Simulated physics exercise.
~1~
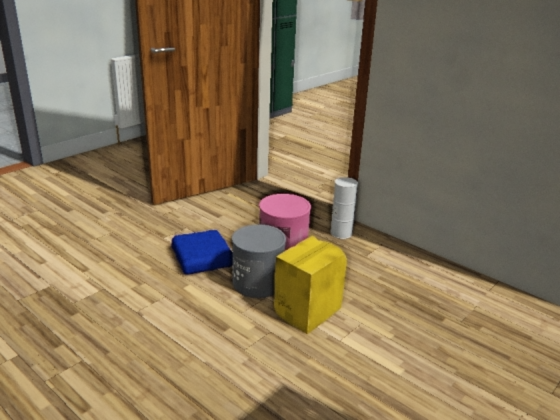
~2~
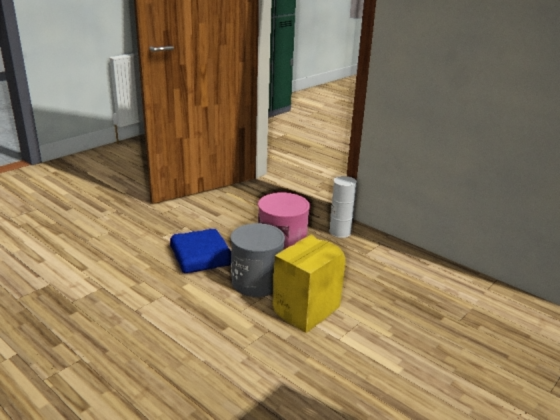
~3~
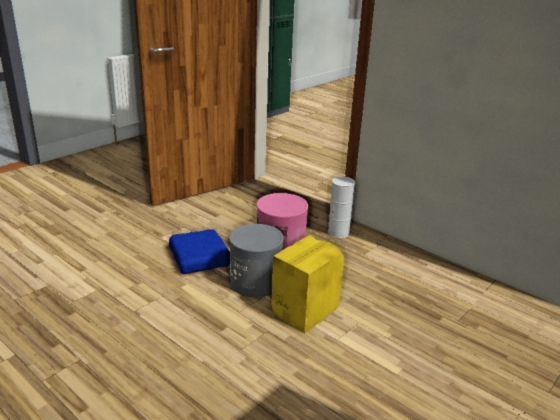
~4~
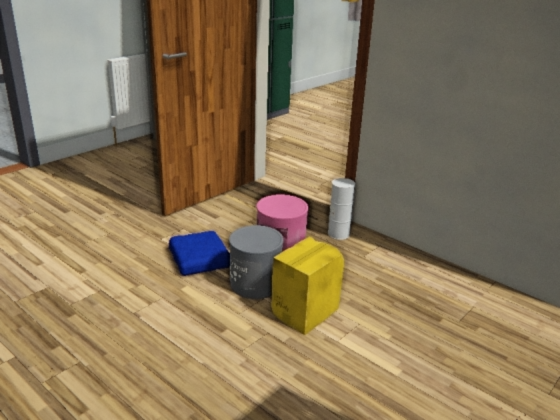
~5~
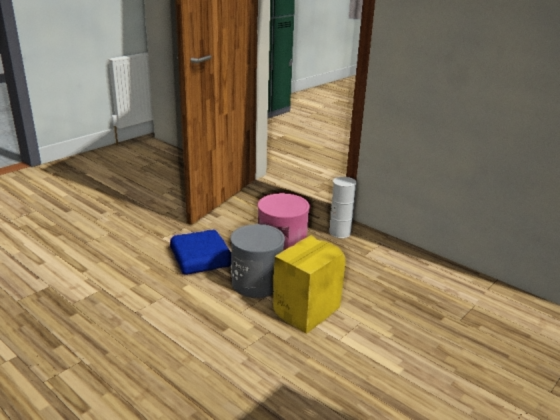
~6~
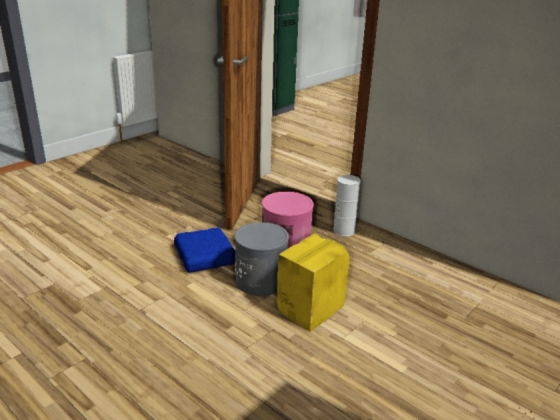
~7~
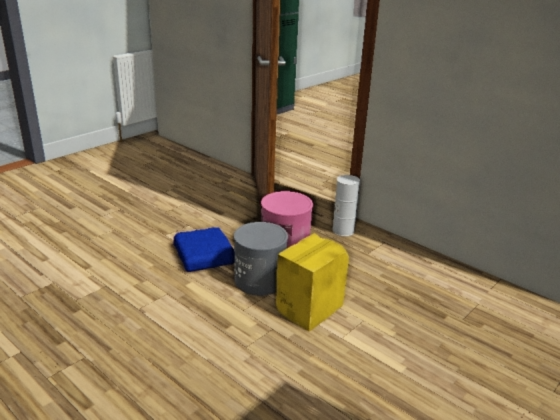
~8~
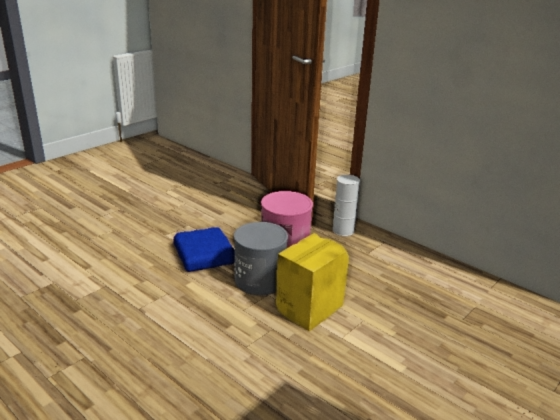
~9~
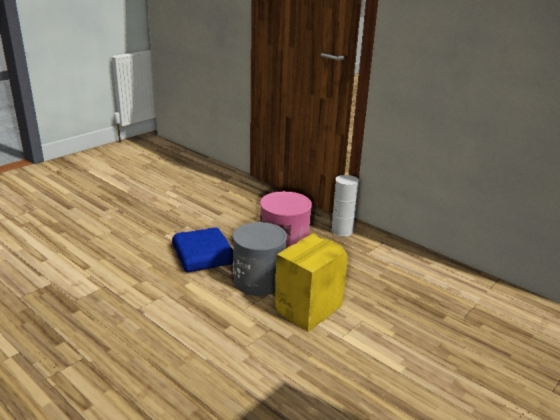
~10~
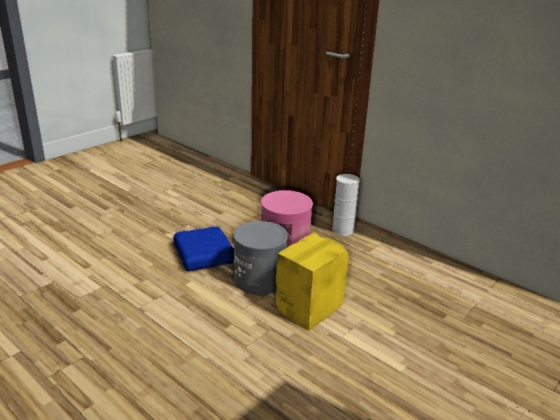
The open wooden door swings shut behind the pails, blue cushion and yellow box, which stay still.
